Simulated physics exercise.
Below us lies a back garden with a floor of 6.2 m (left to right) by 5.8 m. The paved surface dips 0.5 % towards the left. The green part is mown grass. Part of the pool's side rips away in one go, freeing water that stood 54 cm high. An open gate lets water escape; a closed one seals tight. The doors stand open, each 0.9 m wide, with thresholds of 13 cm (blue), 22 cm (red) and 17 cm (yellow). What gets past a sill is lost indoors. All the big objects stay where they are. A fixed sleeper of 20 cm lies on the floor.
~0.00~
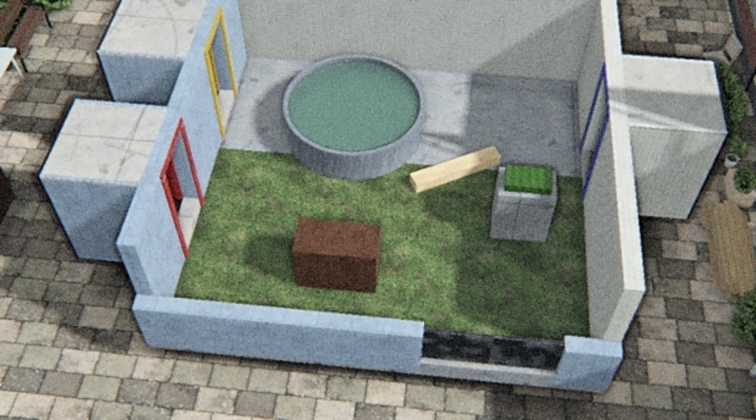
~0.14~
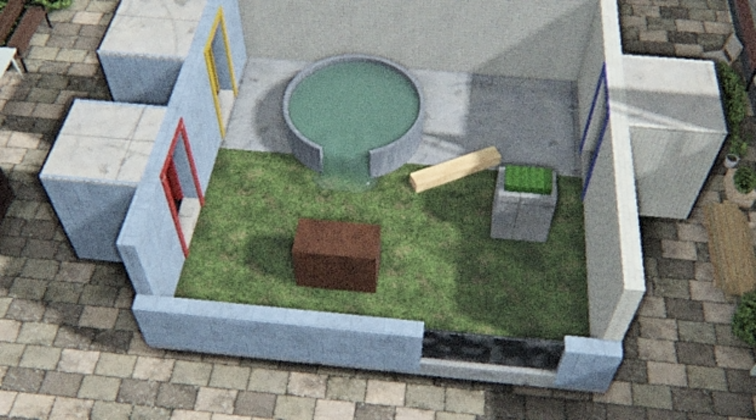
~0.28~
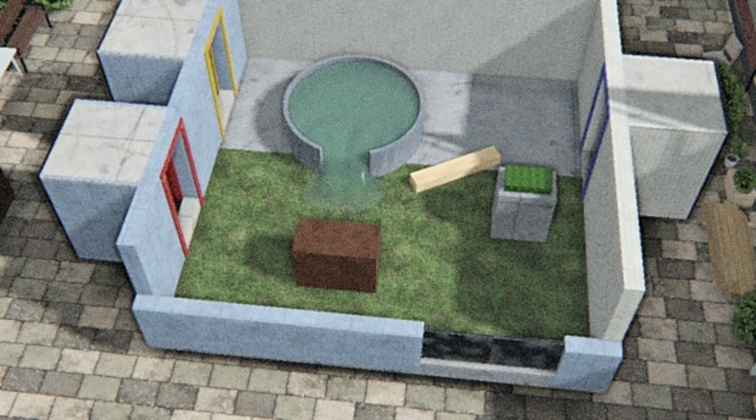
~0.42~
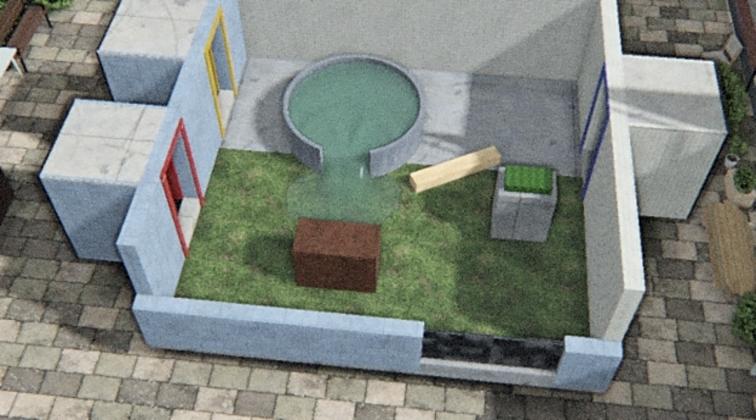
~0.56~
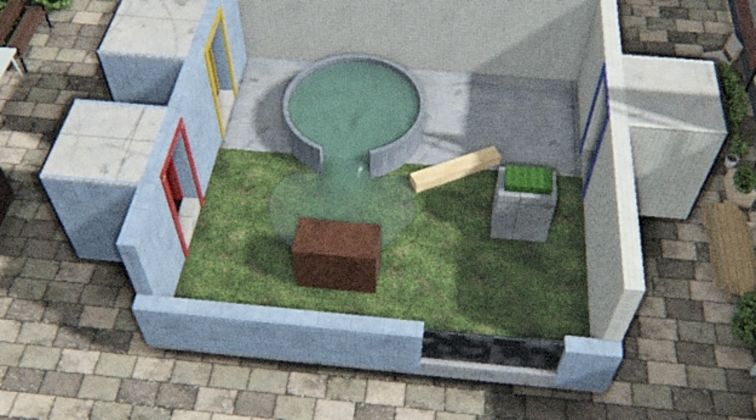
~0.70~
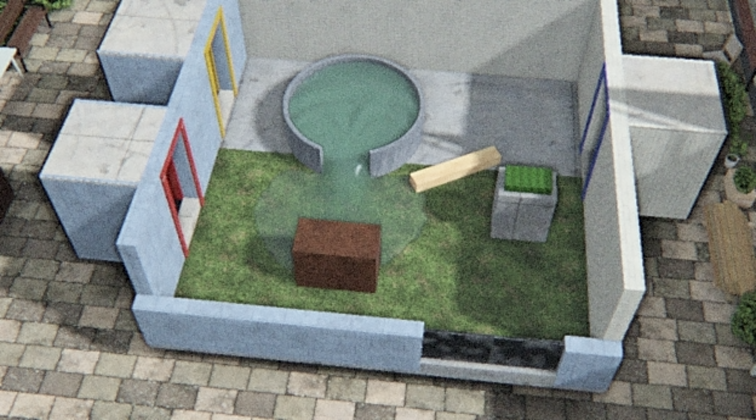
Water poured out through a gap that opened in the front of the round pool, then spread in a widening puddle over the grass and around the reddish-brown block in the walled garden.
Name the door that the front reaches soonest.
First comes the red one.
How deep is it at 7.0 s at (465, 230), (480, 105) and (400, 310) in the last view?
In that order: 6, 0 and 7 cm.
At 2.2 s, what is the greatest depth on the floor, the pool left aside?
Up to some 26 cm.
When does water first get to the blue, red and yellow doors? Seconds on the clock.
Blue 6.5 s, red 2.2 s, yellow 4.5 s.
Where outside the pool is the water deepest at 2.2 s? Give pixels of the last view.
Near (327, 255).
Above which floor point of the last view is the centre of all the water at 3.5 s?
Around (344, 184).
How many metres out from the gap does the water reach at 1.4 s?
Some 2.8 m out.
After 1.4 s water covers 20 % of the floor and is deepest (28 cm) near (341, 247); blue door not reached, red door not reached, yellow door not reached.
After 2.2 s water covers 35 % of the floor and is deepest (26 cm) near (327, 255); blue door not reached, red door reached at 2.2 s, yellow door not reached.
After 3.5 s water covers 50 % of the floor and is deepest (18 cm) near (329, 246); blue door not reached, red door reached at 2.2 s, yellow door not reached.
After 7.0 s water covers 75 % of the floor and is deepest (11 cm) near (166, 323); blue door reached at 6.6 s, red door reached at 2.2 s, yellow door reached at 4.5 s.
After 12.0 s water covers 95 % of the floor and is deepest (8 cm) near (227, 329); blue door reached at 6.6 s, red door reached at 2.2 s, yellow door reached at 4.5 s.
